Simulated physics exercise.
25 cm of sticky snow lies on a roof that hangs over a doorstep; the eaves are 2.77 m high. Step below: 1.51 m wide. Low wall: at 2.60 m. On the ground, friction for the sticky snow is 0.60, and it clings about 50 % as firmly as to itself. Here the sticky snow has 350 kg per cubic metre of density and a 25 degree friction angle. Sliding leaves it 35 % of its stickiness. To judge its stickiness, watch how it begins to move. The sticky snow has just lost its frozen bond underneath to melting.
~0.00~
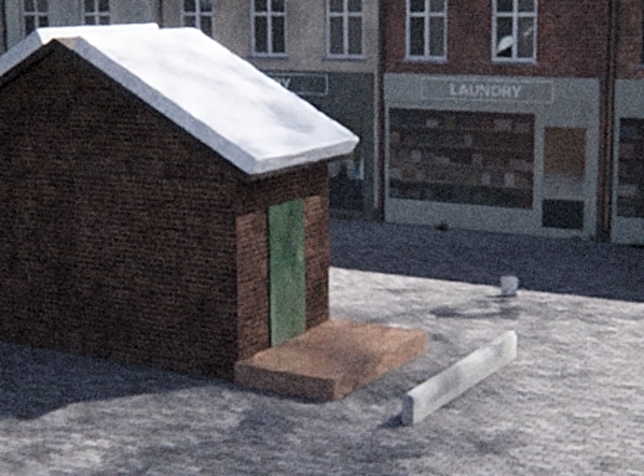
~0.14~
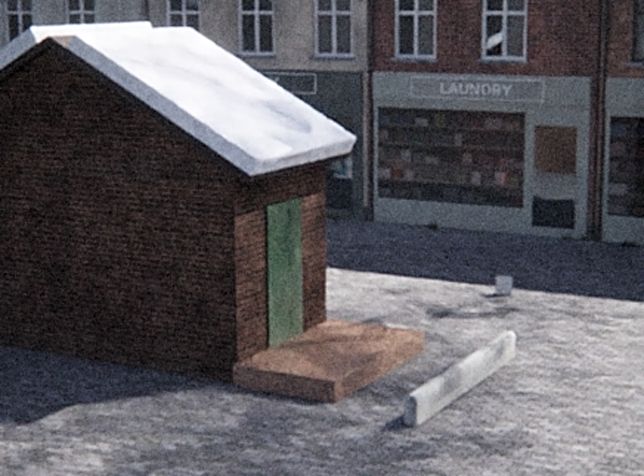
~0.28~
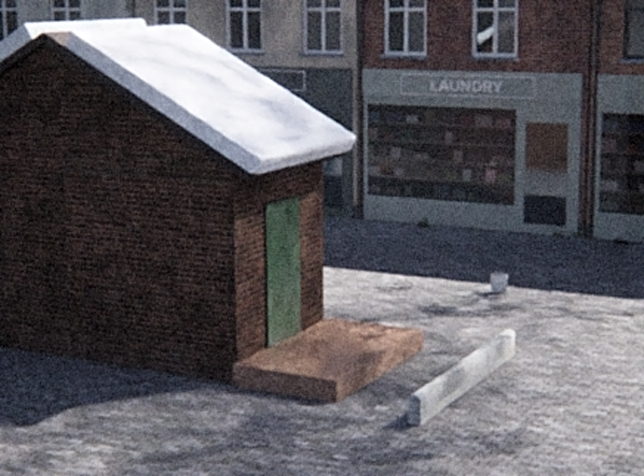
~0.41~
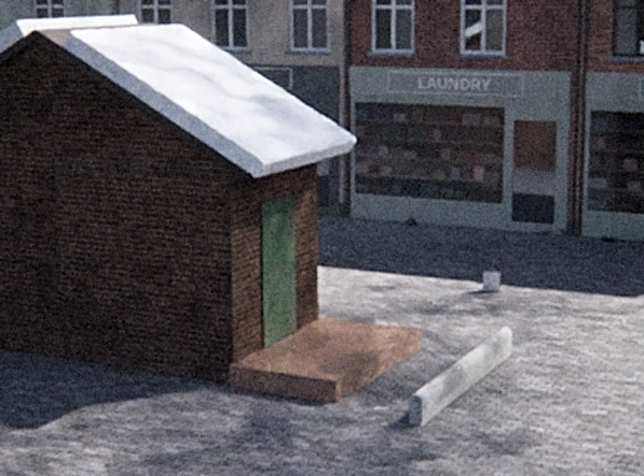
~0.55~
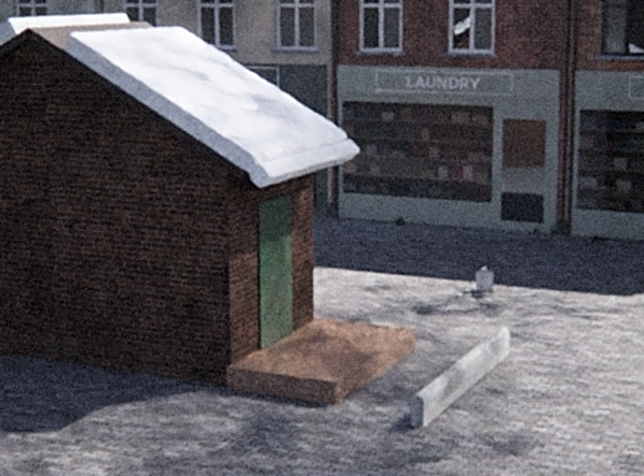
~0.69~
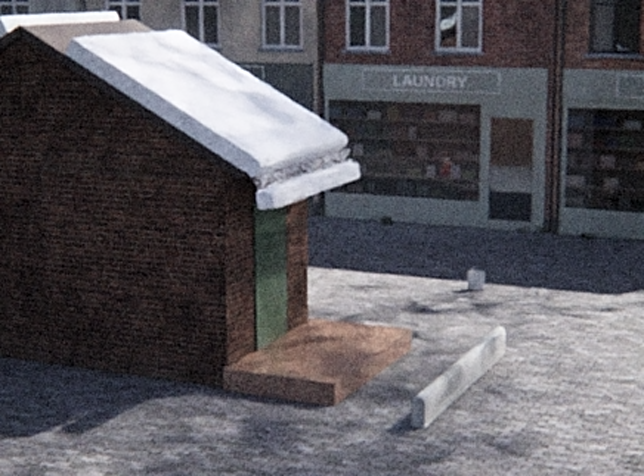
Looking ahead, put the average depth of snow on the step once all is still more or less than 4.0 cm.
It is going to outdo that figure.
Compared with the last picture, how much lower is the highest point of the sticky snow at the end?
About 3.8 m.
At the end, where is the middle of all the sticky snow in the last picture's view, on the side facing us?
Position: About (388, 396).
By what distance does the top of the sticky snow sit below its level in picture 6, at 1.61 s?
Roughly 1.0 metres.
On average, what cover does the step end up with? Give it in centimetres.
Average: Approx. 8 cm.
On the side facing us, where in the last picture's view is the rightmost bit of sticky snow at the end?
Pixel: Approx. (630, 426).
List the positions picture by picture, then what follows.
Leading edge of the sticky snow at (257, 162), 1 % of it past the eaves, in one piece, in the first frame.
Leading edge of the sticky snow at (257, 163), its middle shifted 1.5 cm, 2 % of it past the eaves, in one piece, in the second frame.
Leading edge of the sticky snow at (260, 162), its middle shifted 6.2 cm, 3 % of it past the eaves, in one piece, in the third frame.
Leading edge of the sticky snow at (263, 165), its middle shifted 14 cm, 6 % of it past the eaves, in one piece, in the fourth frame.
Leading edge of the sticky snow at (269, 175), its middle shifted 26 cm, 9 % of it past the eaves, cracking, in the fifth frame.
Leading edge of the sticky snow at (274, 204), its middle shifted 42 cm, 14 % of it past the eaves, cracking, in the sixth frame.
After 1.11 s, 82 % of the snow is still up on the roof and 18 % is falling or down.
After 1.61 s, 46 % of the snow is still up on the roof and 54 % is falling or down.
After 2.10 s, none of the snow is still up on the roof and all is falling or down.
After 2.60 s, none of the snow is still up on the roof and all is falling or down.
After 3.40 s, at the end, none of the snow is still up on the roof and the snow on the step is 8.3 cm deep on average.
